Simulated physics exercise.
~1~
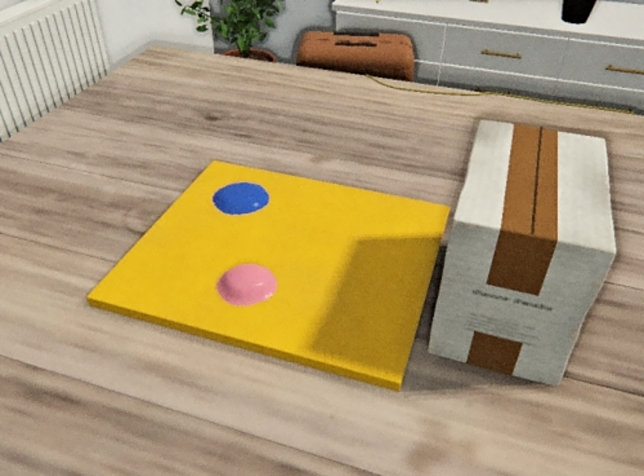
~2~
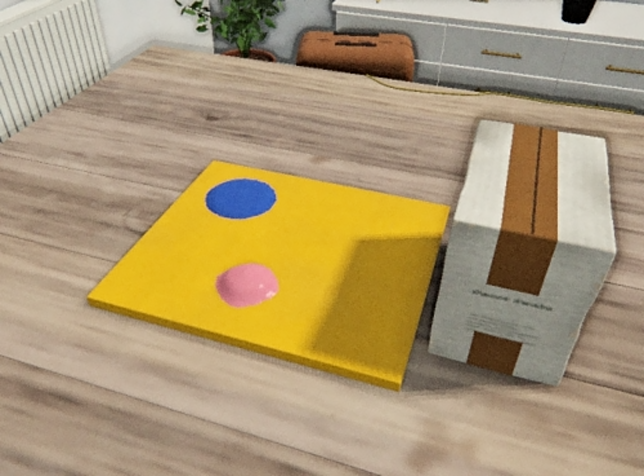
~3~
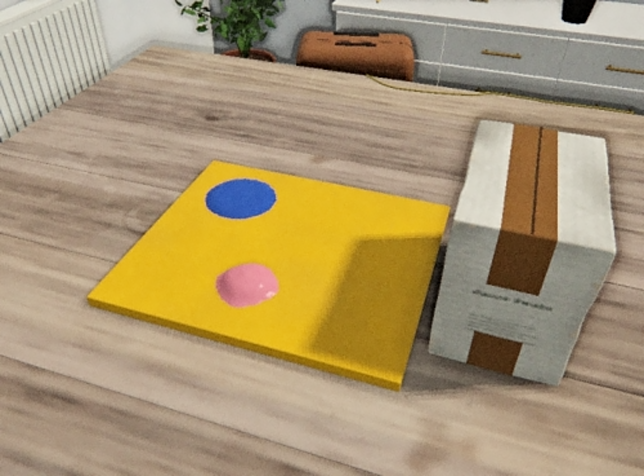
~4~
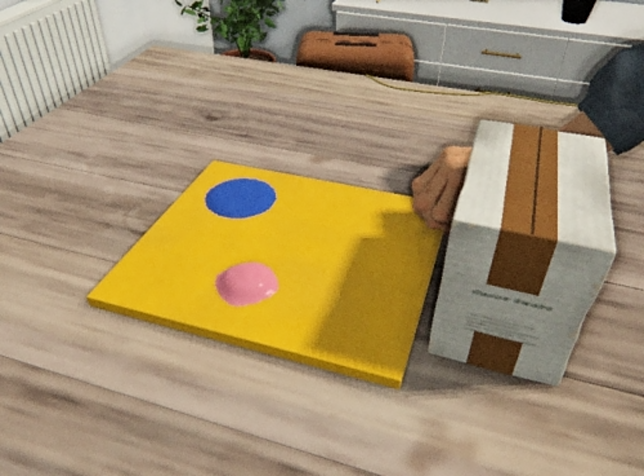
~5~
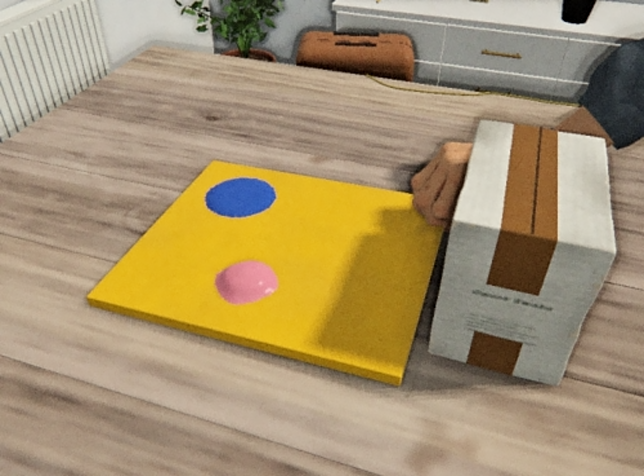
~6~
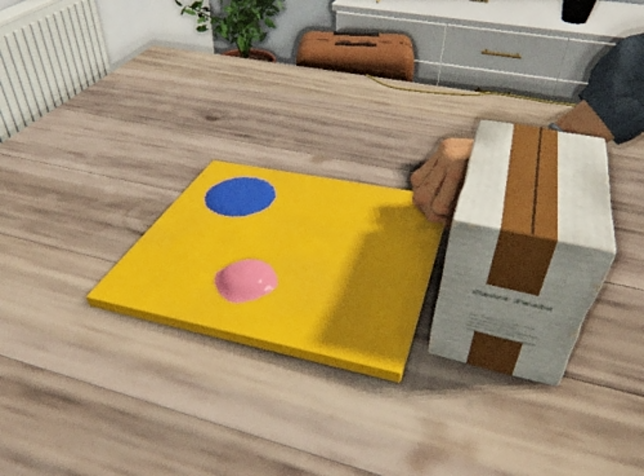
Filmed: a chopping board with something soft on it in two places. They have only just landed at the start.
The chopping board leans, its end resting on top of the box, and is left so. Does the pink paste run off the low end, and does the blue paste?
What you'd see is the pink paste that keeps its place and the blue paste that goes over.
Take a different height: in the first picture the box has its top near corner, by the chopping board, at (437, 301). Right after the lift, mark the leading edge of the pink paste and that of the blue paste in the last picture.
(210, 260), then (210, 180).
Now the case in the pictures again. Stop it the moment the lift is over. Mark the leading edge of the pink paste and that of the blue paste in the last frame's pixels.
Roughly (188, 226), roughly (184, 185).
A moment on, slope about 33°; the pink paste has not moved; the blue paste is dripping off the low end.
Further on, the pink paste has not moved; the blue paste is dripping off the low end.
When it is over, slope about 33°; the pink paste has not moved; the blue paste is dripping off the low end.
